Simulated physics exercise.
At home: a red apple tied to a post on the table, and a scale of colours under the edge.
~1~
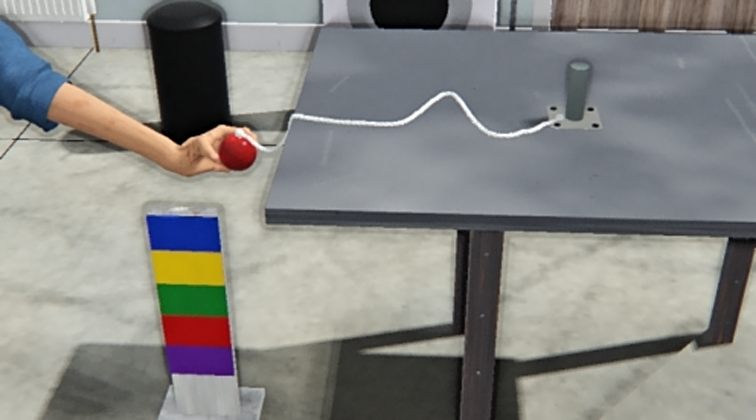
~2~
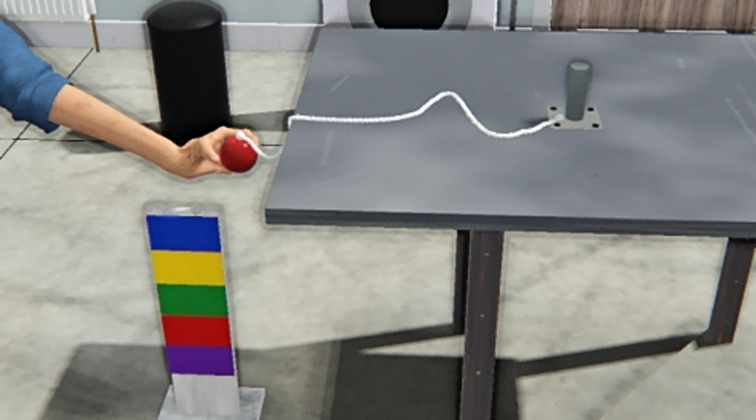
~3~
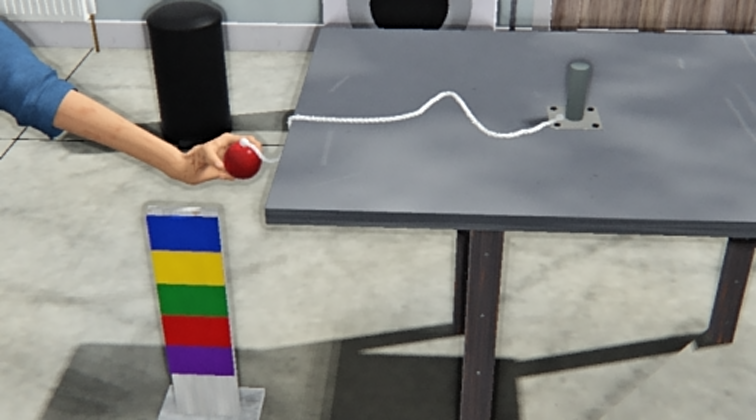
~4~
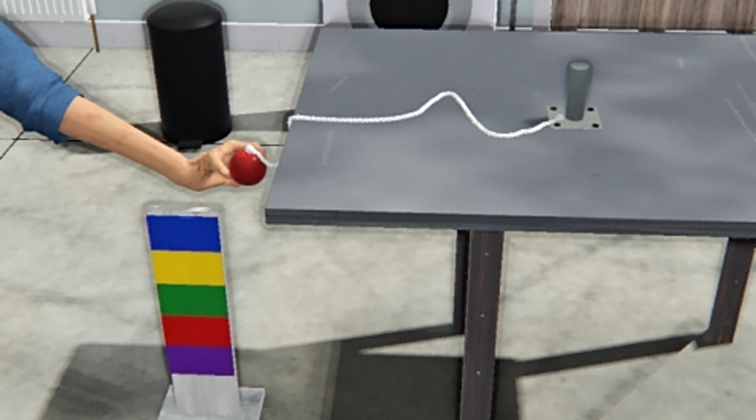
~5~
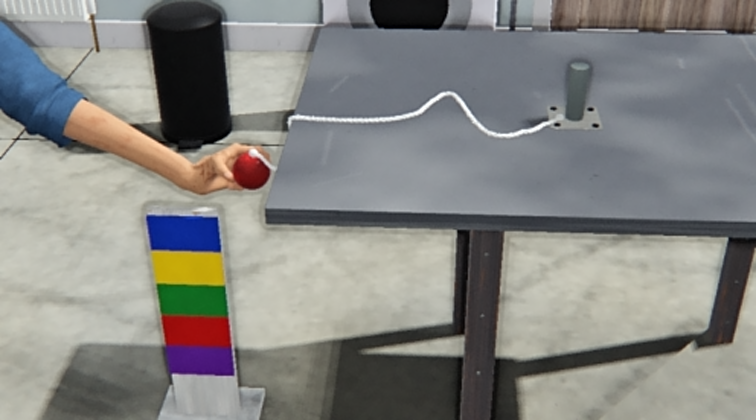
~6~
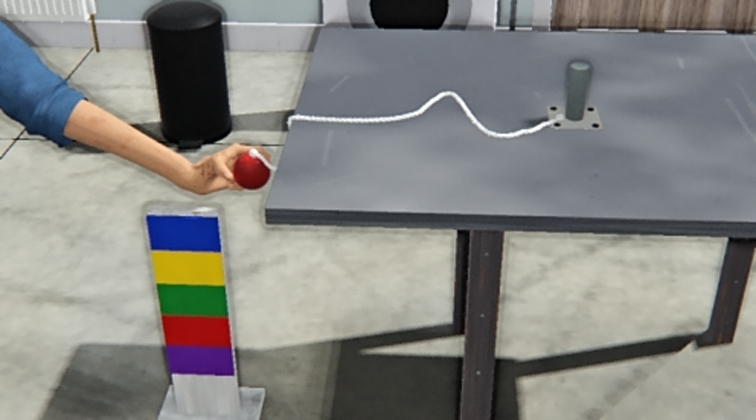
Beside a grey table, a hand holding a red ball-like object on a white cord moves slightly down and right.
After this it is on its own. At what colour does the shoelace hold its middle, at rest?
Its middle rests at the green band.
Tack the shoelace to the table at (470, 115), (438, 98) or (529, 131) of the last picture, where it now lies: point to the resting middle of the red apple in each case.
Try by try, around (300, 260), (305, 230) and (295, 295).
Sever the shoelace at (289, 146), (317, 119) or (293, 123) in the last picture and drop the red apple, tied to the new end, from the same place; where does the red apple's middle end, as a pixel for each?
Near (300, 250), (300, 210) and (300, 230).
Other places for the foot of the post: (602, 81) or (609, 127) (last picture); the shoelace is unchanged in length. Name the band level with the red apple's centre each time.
It would be yellow; yellow.
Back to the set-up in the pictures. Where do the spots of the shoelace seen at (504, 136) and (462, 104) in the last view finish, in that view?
About (484, 116), and the other about (399, 115).
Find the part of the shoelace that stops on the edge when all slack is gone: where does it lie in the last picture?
It lies at about (404, 117).
Soon after, apple near (292, 269); level with yellow.
Then, apple near (323, 309); level with green.
At rest, apple near (300, 306); level with green. The green one.
